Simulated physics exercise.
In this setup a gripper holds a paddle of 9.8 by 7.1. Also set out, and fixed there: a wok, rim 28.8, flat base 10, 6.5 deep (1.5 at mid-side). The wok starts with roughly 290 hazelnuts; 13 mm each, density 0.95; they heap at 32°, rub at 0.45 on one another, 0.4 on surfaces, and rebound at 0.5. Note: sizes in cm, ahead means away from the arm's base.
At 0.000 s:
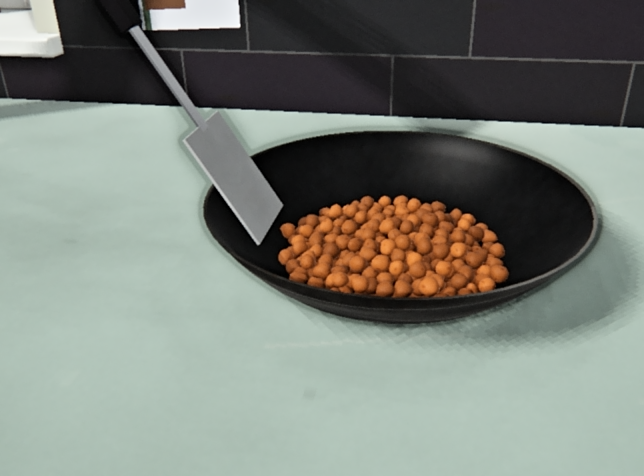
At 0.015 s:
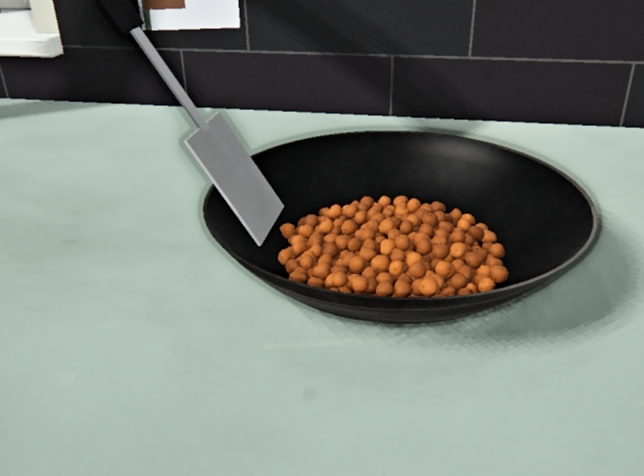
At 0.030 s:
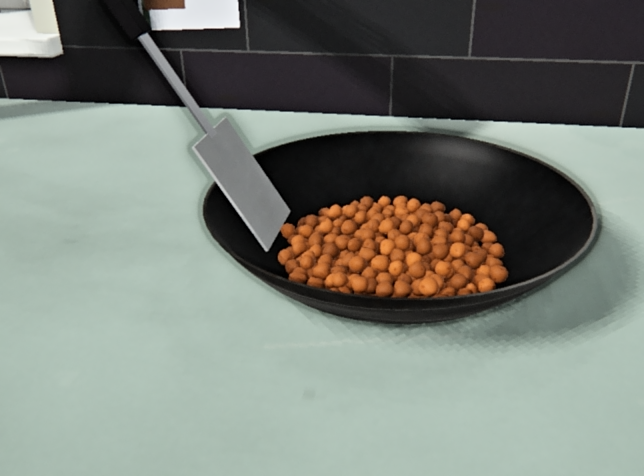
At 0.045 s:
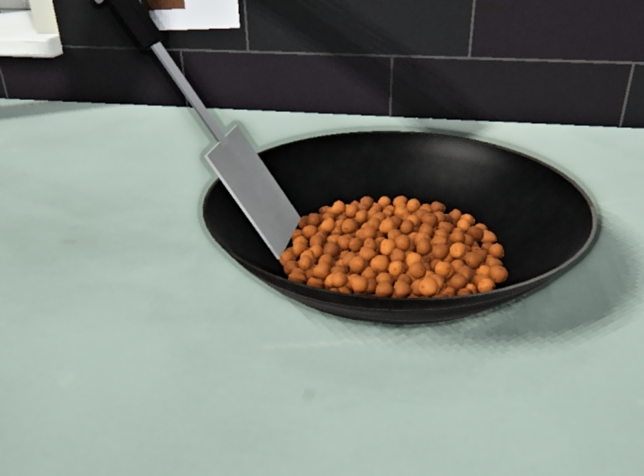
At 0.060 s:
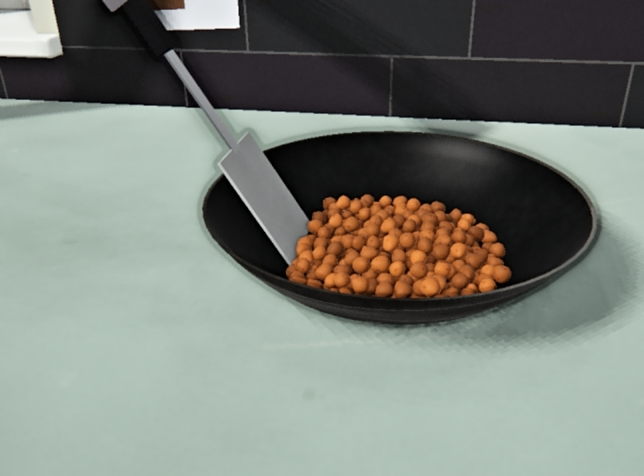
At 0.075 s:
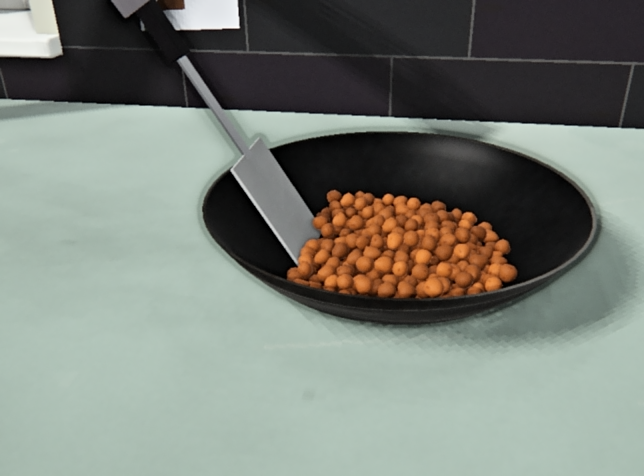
A gripper lowers a grey paddle into a black wok and nudges the brown nuts right.
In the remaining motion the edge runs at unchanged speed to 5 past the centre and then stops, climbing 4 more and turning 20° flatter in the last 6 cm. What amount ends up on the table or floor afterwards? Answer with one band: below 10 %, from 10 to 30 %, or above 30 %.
Below 10 %.
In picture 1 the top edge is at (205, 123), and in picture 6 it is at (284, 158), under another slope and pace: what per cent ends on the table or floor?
Around 5 per cent finishes there.
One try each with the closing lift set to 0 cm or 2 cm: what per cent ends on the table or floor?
Near 0 and 0 percent respectively.
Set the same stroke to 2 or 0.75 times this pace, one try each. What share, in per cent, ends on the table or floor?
Some 10 and 0 per cent.
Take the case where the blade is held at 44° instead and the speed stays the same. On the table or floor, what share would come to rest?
I'd expect near 0 percent then.
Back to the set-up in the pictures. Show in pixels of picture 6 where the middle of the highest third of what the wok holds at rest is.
Somewhere near (491, 241) in the last picture.
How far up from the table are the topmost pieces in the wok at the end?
Roughly 5.5 centimetres.
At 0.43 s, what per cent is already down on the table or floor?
My estimate is roughly 0 %.
After 0.14 s, sloping 58°, highest piece 4 above the table; 293 in the wok.
After 0.20 s, sloping 49°, highest piece 5 above the table; 293 in the wok.
After 0.43 s, sloping 38°, highest piece 6 above the table; 292 in the wok, 1 on the blade or in flight.
After 1.48 s, sloping 38°, highest piece 5 above the table; 292 in the wok, 1 on the table or floor.
In the end, 292 in the wok, 1 on the table or floor. That is 0 % on the table or floor.
